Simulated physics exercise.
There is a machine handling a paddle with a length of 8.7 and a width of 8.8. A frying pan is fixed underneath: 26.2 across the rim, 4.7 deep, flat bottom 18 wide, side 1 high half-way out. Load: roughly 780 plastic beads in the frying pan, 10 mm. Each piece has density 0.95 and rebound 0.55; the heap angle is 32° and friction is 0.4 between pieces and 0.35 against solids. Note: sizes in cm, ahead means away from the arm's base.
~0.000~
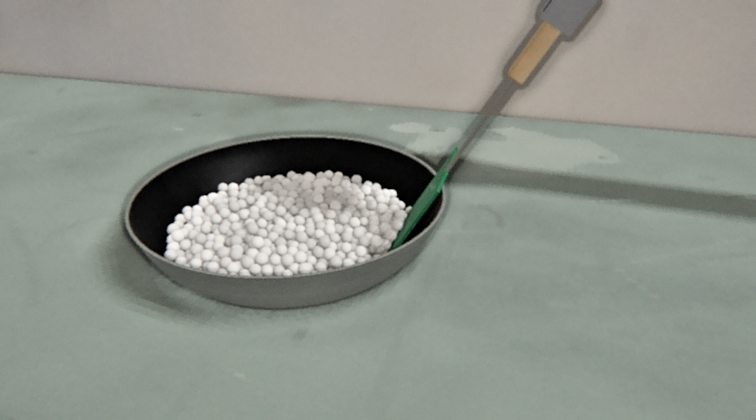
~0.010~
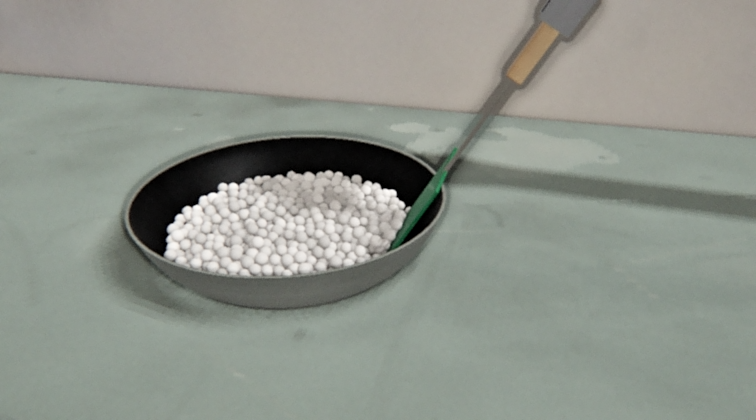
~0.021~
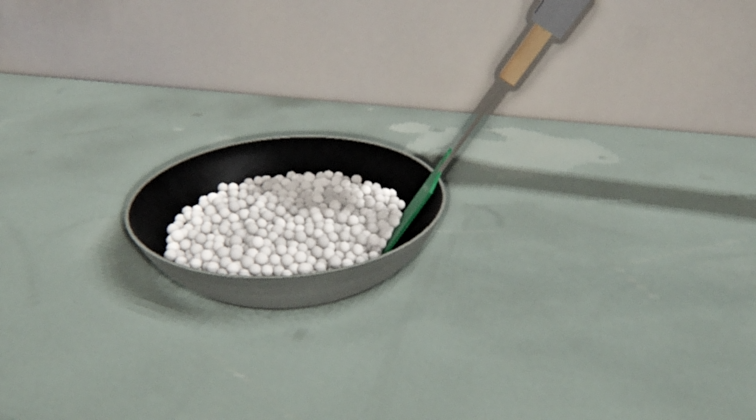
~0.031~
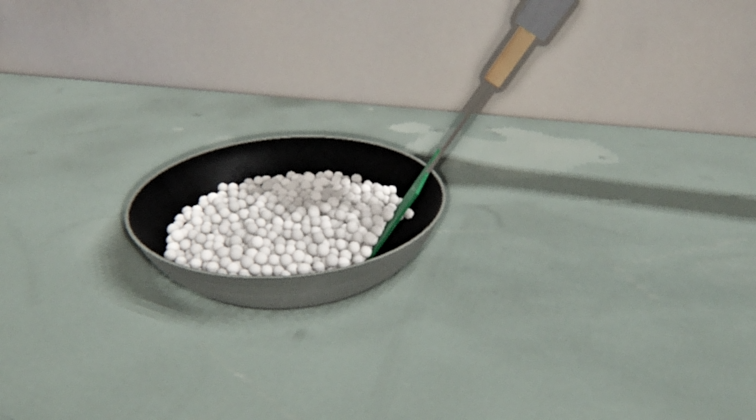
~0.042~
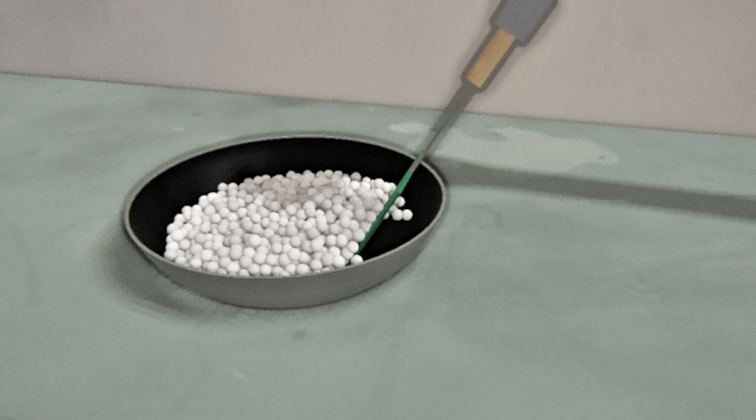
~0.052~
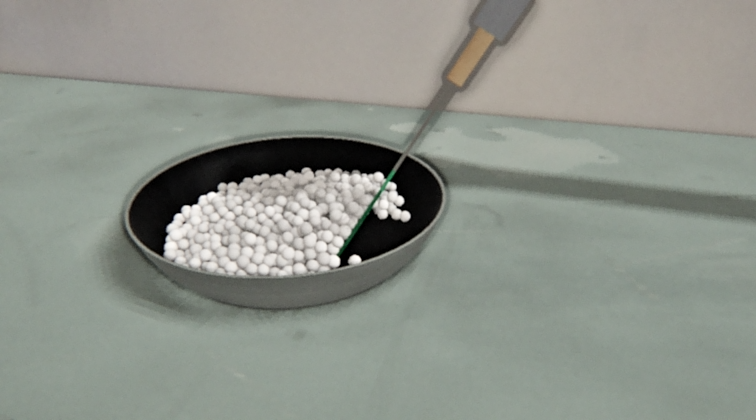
On a pale green surface, a black frying pan with a grey outside holds a heap of small white beads, with a green paddle resting at its right side. The machine-held paddle moves slowly left through the beads, pushing some aside and baring dark pan bottom behind it, with a few beads left at the right.
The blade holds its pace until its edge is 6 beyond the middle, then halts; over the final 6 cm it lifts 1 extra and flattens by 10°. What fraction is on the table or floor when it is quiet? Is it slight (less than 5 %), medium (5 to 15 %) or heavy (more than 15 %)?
Medium.
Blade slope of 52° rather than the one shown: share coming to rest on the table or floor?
Near 10 %.
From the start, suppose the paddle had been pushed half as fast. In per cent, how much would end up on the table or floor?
In that case some 0 per cent.
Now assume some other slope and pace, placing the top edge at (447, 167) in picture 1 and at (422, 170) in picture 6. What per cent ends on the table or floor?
It comes to something like 0 %, give or take.
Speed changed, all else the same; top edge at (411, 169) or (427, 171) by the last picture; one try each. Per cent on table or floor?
About 0 and 0 per cent.
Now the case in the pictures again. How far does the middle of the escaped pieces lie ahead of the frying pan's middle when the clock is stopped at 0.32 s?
About 18 cm.
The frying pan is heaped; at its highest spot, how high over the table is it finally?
About 5.5 centimetres.
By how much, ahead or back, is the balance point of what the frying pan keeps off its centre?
Forward offset: Roughly 4.5 cm.
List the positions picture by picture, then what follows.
In the first picture, the paddle top edge at (449, 168), sloping 60°; upper third of the load around (302, 218), from x 170 to 410, top at y 175; 783 in the frying pan.
In the second picture, the paddle top edge at (448, 168), sloping 60°; upper third of the load around (302, 217), from x 170 to 410, top at y 175.
In the third picture, the paddle top edge at (442, 169), sloping 60°; upper third of the load around (303, 217), from x 170 to 410, top at y 175.
In the fourth picture, the paddle top edge at (429, 170), sloping 60°; upper third of the load around (310, 216), from x 170 to 410, top at y 175.
In the fifth picture, the paddle top edge at (413, 169), sloping 60°; upper third of the load around (309, 214), from x 170 to 405, top at y 175.
In the sixth picture, the paddle top edge at (396, 168), sloping 60°; upper third of the load around (303, 209), from x 170 to 405, top at y 175; 783 in the frying pan.
After 0.08 s, sloping 60°, highest piece 7 above the table; 783 in the frying pan.
After 0.10 s, sloping 57°, highest piece 9 above the table; 783 in the frying pan.
After 0.32 s, sloping 50°, highest piece 6 above the table; 713 in the frying pan, 60 on the table or floor, 10 on the blade or in flight.
After 1.37 s, sloping 50°, highest piece 5 above the table; 712 in the frying pan, 71 on the table or floor.
In the end, 712 in the frying pan, 71 on the table or floor. That is 9 % on the table or floor.
